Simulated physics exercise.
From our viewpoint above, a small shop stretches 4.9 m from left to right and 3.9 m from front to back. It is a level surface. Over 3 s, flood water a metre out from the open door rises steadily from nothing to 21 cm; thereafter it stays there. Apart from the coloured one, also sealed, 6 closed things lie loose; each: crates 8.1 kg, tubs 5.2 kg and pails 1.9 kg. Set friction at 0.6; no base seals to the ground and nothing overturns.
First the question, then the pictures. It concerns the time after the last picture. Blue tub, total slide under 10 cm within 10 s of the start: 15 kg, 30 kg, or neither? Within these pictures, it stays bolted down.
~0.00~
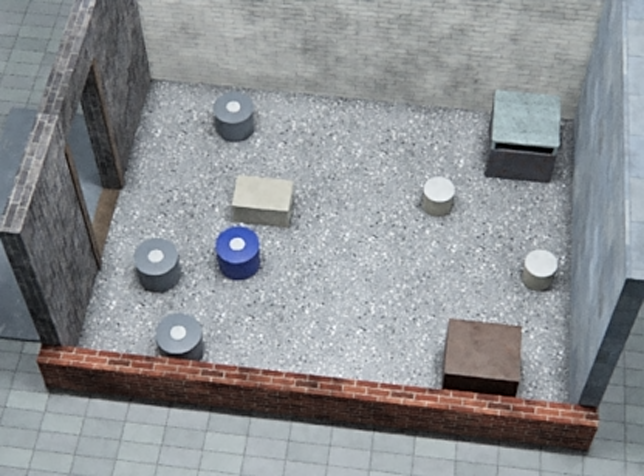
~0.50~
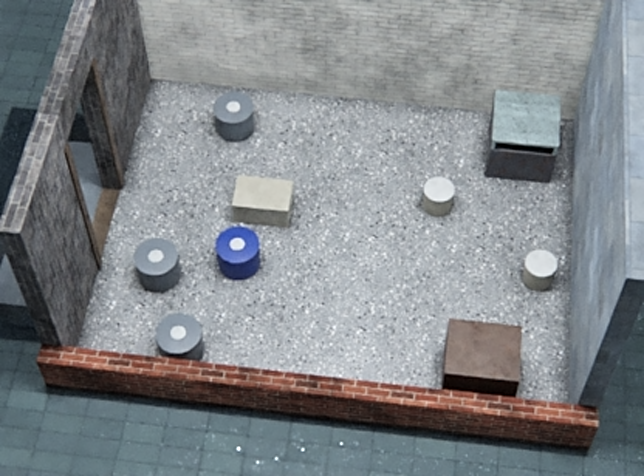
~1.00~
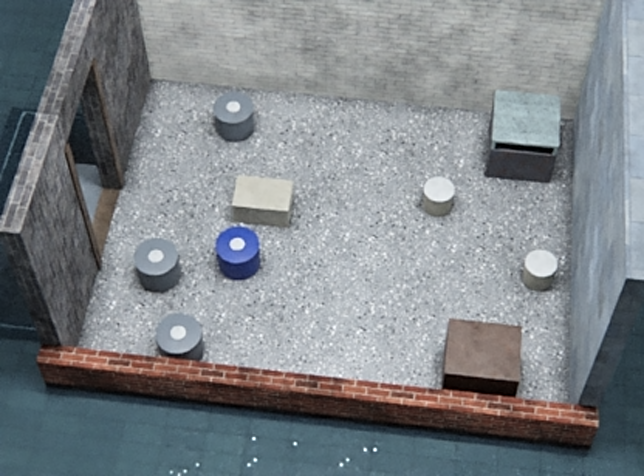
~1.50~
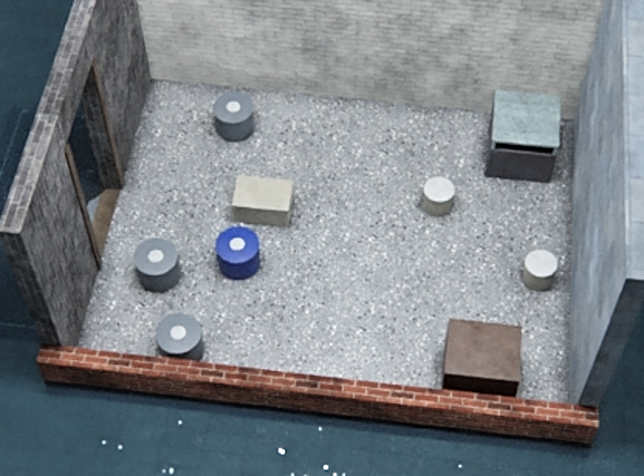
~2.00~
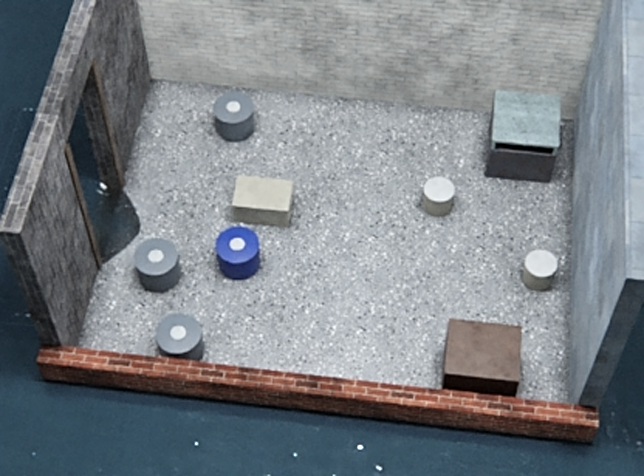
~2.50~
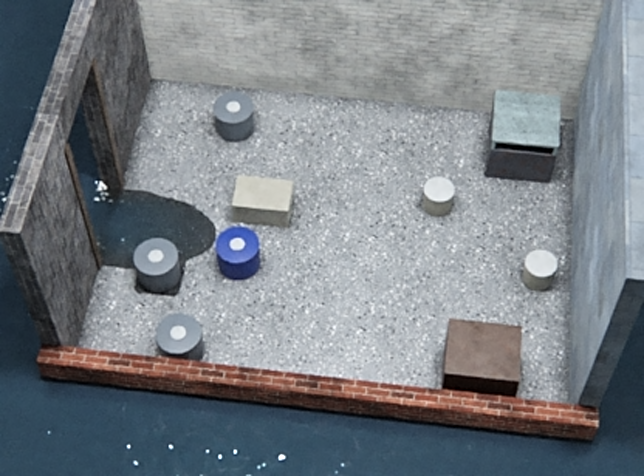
30 kg.
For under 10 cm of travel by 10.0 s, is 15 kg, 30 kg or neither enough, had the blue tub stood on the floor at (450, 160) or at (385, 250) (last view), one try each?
The first time the lesser option suffices; the second time the lesser option suffices.
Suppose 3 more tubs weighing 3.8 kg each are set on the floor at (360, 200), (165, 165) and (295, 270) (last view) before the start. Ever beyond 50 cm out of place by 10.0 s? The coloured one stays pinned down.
Order as asked: Goes beyond / stays within / stays within.
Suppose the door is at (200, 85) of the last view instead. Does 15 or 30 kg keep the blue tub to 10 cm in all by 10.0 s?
With that change, the lighter one suffices.
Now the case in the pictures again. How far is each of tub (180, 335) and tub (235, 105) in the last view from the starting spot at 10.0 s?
They've ended up 80 cm and 30 cm away, in that order.
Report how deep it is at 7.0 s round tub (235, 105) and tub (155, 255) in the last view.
Depth approx. 3 cm / 6 cm.
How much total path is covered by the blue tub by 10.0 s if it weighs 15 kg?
All together it comes to about 30 cm.
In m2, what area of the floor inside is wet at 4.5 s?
That flooded area is roughly 9.0 m2.
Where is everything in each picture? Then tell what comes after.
The first picture shows the blue tub at (237, 244) rests on the ground; 0.0 m2 under water; 0 of 7 have shifted.
The second picture shows the blue tub at (237, 244), on the bottom; 0.0 m2 under water; 0 of 7 have shifted.
The third picture shows the blue tub at (237, 244), on the bottom; 0.0 m2 under water; 0 of 7 have shifted.
The fourth picture shows the blue tub at (237, 244), on the bottom; water covers 0.0 m2; 0 of 7 have shifted.
The fifth picture shows the blue tub at (237, 244) rests on the ground; water covers 0.2 m2; 0 of 7 have shifted.
The sixth picture shows the blue tub at (237, 244) rests on the ground; 0.8 m2 under water; 0 of 7 have shifted.
After 3.5 s the blue tub would be 0 cm from its start with 15 kg and 0 cm from its start with 30 kg; 5 cm of water round it then.
After 4.5 s the blue tub would be 22 cm from its start with 15 kg and 0 cm from its start with 30 kg; 6 cm of water round it then.
After 7.0 s the blue tub would be 26 cm from its start with 15 kg and 0 cm from its start with 30 kg; 5 cm of water round it then.
After 10.0 s the blue tub would be 26 cm from its start with 15 kg and 0 cm from its start with 30 kg; 6 cm of water round it then.
